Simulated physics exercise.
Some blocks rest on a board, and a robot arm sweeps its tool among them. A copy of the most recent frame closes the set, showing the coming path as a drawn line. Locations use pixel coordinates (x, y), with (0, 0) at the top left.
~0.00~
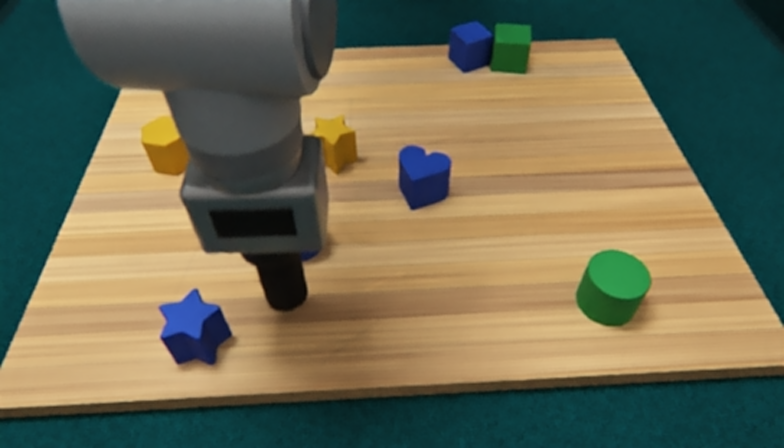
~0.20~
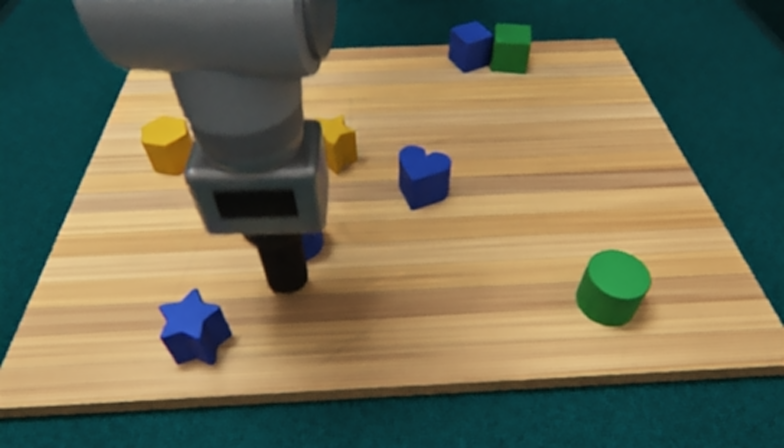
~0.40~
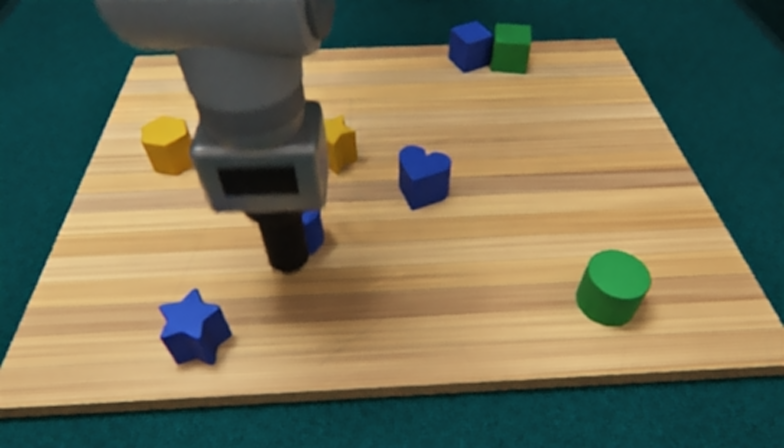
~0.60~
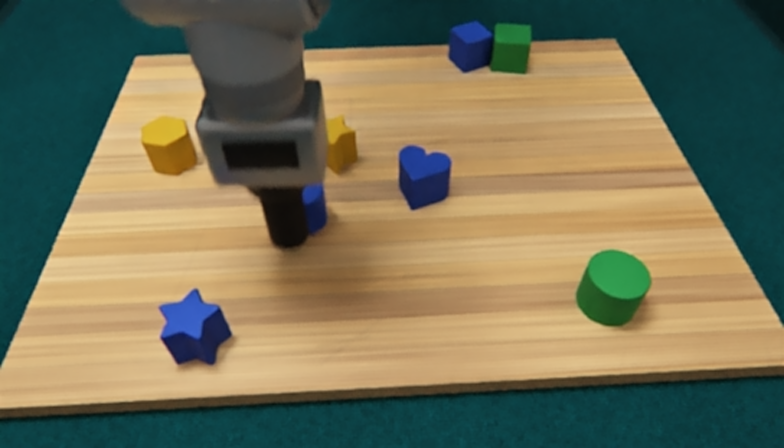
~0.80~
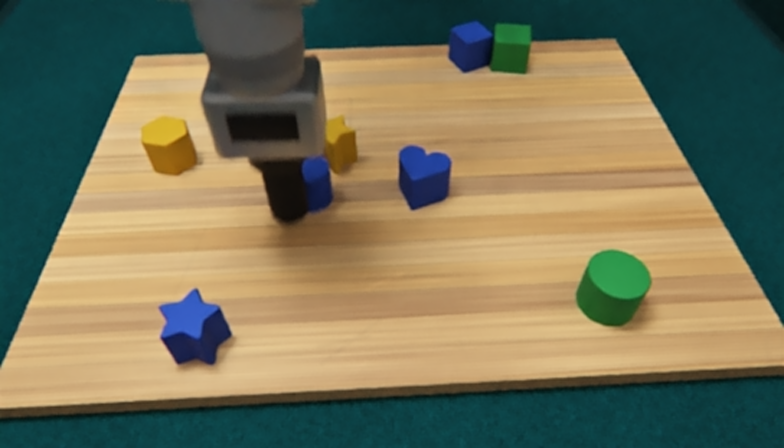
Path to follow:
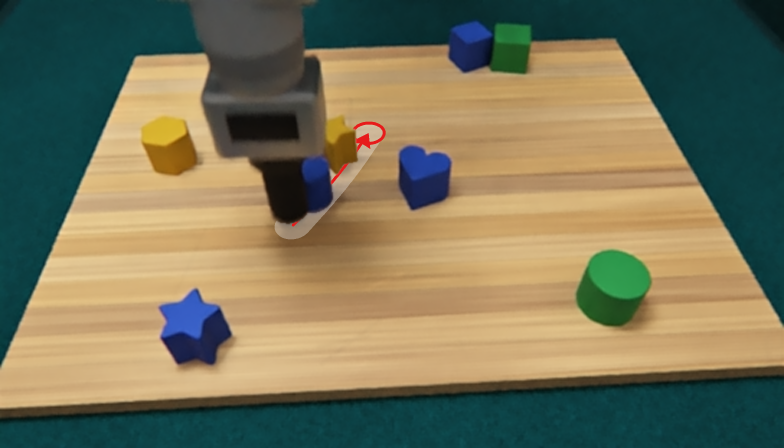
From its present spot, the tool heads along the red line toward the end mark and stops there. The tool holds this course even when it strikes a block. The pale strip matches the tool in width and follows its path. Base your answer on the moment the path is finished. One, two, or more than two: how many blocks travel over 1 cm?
That makes 2 blocks.
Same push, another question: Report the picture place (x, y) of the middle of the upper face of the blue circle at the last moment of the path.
Roughly at (363, 81).
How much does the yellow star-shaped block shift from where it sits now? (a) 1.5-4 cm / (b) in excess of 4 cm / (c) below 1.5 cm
b.
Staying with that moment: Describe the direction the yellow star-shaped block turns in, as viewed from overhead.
It spins anti-clockwise.
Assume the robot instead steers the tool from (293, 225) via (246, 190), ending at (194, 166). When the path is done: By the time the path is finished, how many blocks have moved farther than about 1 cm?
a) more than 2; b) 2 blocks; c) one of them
Answer: C.
Path on the board, from (293, 225) through (323, 192) and (348, 162) to (368, 133).
On the path given first. One third of the way, tool at (321, 177); blue circle at (332, 135); yellow star-shaped block at (341, 112), turned 15° anticlockwise.
Two thirds of the way, tool at (348, 145); blue circle at (351, 106); yellow star-shaped block at (349, 85), turned 30° anticlockwise.
At the end, tool at (368, 118); blue circle at (363, 81); yellow star-shaped block at (347, 64), turned 55° anticlockwise; blue heart block in place.
